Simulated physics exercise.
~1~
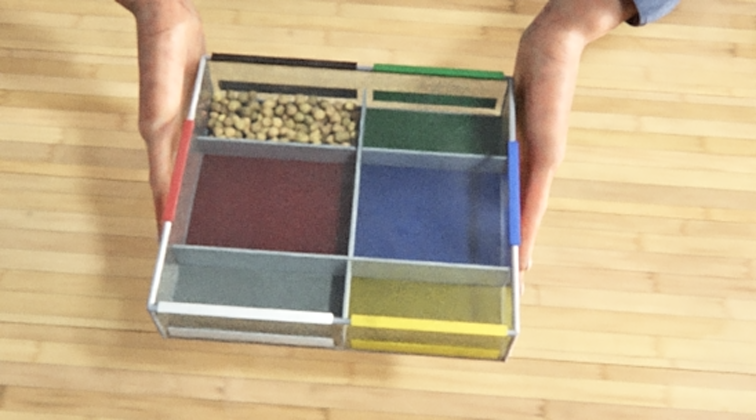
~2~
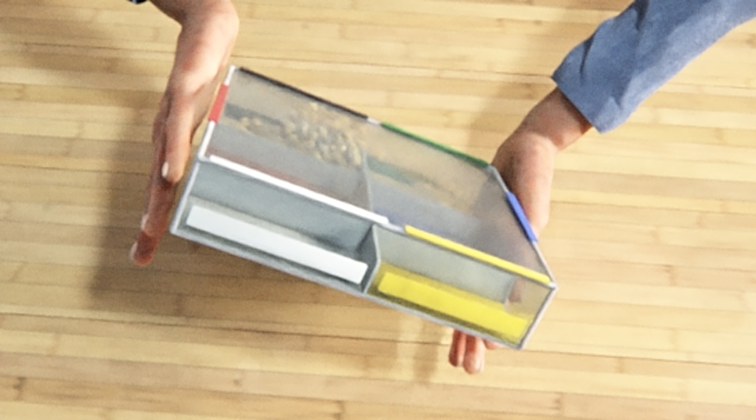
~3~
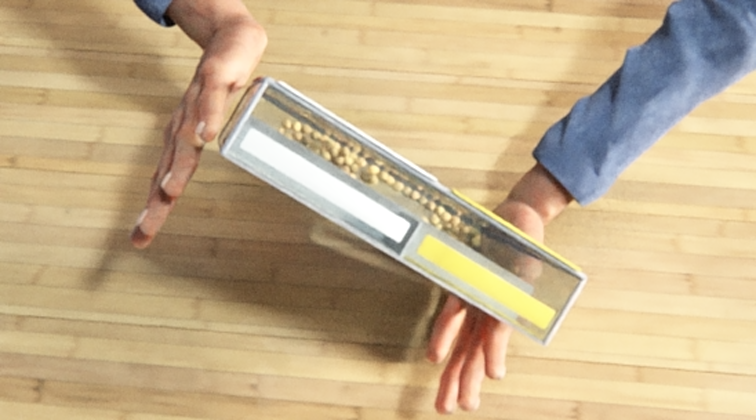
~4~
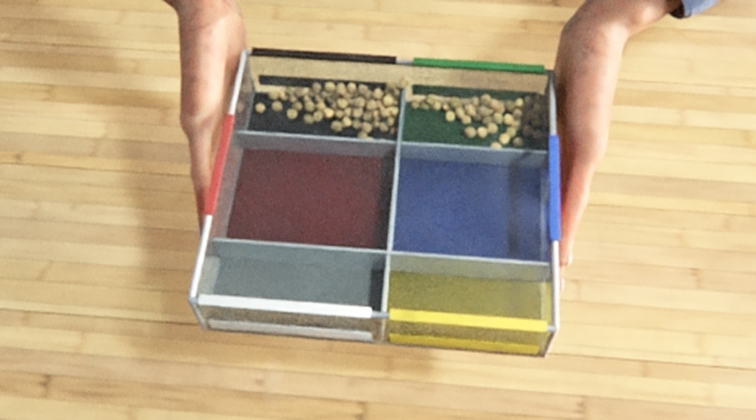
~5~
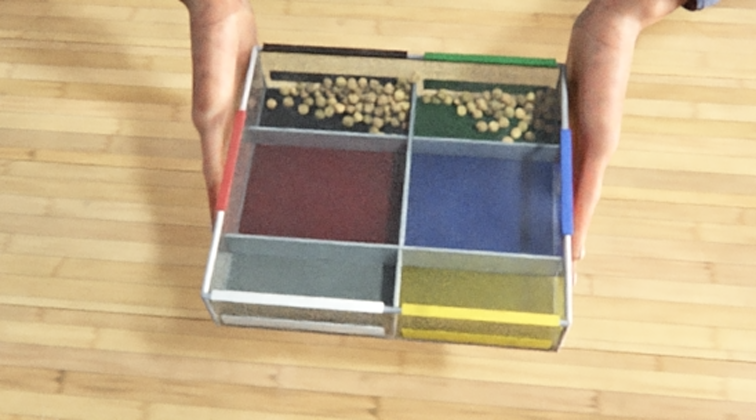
Over a table, hands tilt and level a box, and some chickpeas reach the green compartment.
